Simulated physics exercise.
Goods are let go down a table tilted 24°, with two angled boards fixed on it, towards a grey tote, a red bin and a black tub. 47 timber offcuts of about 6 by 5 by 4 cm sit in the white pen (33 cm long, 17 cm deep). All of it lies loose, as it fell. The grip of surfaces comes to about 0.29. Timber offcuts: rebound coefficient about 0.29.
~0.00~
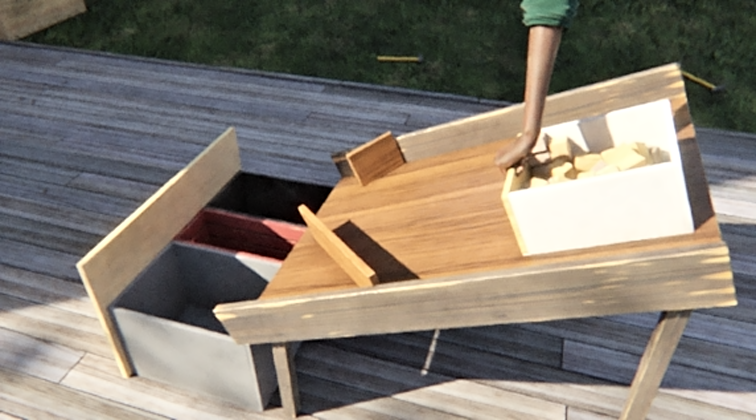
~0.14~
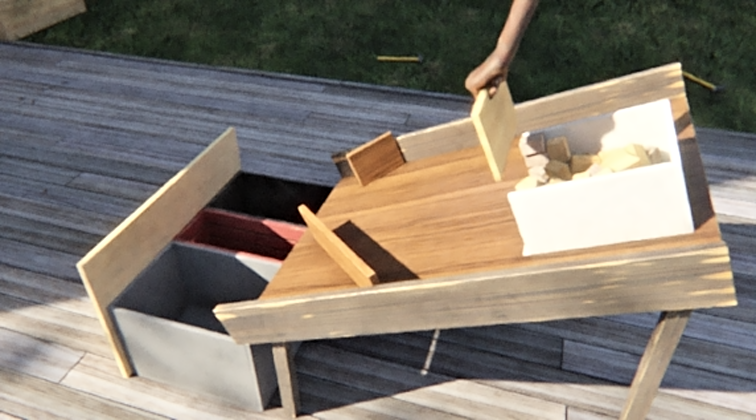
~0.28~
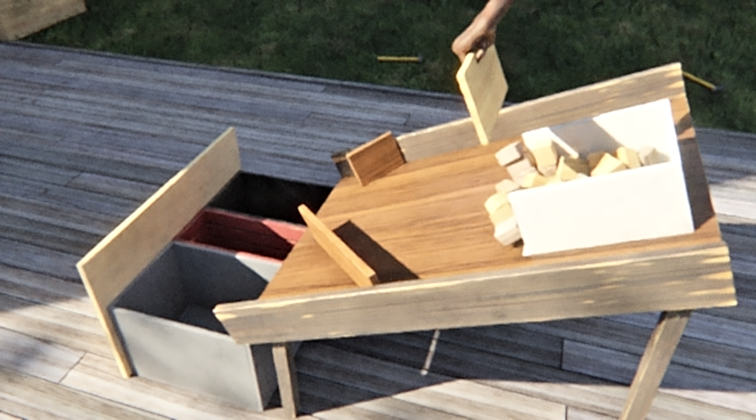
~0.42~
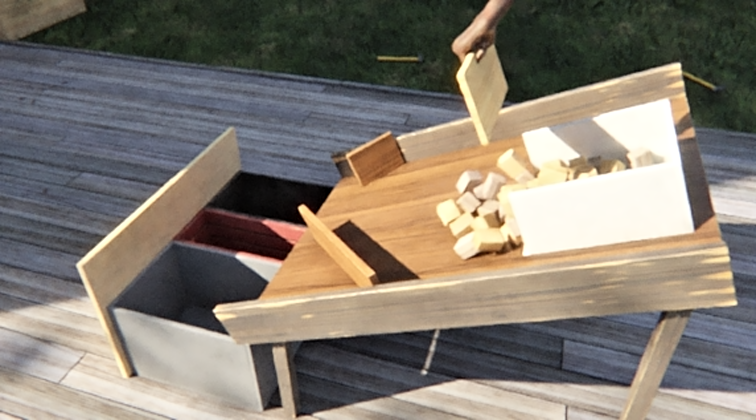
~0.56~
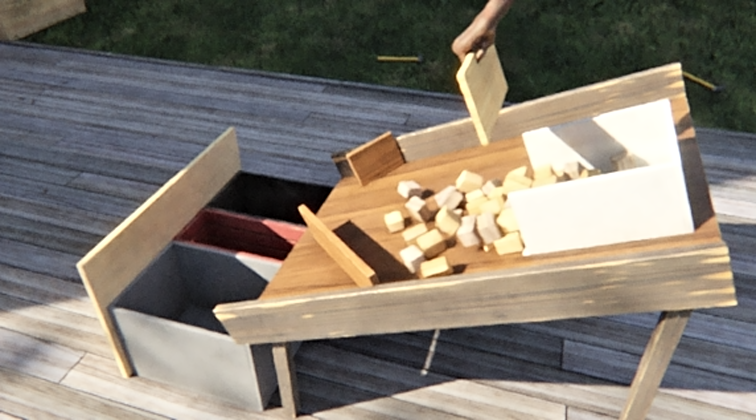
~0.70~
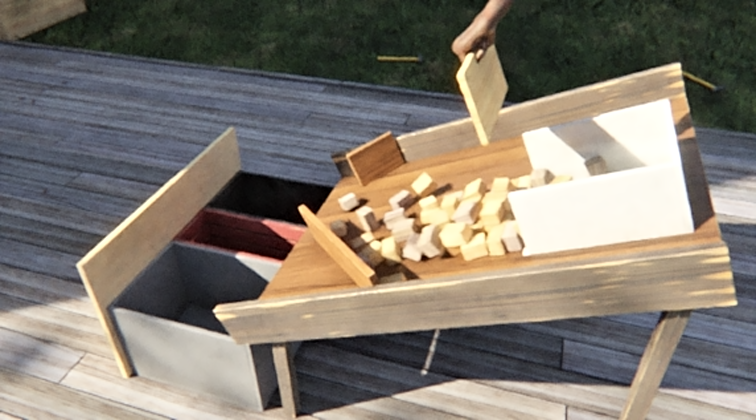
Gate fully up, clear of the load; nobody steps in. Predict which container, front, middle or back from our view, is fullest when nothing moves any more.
Back one.
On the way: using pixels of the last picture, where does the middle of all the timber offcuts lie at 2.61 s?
Around (267, 262).
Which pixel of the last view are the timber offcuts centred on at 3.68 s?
Estimated centre in the last picture: (267, 262).
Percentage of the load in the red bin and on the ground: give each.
Close to 30 and 0 percent respectively.
After 1.18 s, 5 in the black tub, 38 on the slope and 4 in the air.
After 1.77 s, 4 in the red bin, 24 in the black tub and 19 on the slope.
After 2.61 s, 11 in the red bin, 27 in the black tub and 9 on the slope.
When it is over (at 3.68 s), 14 in the red bin, 27 in the black tub and 6 on the slope.
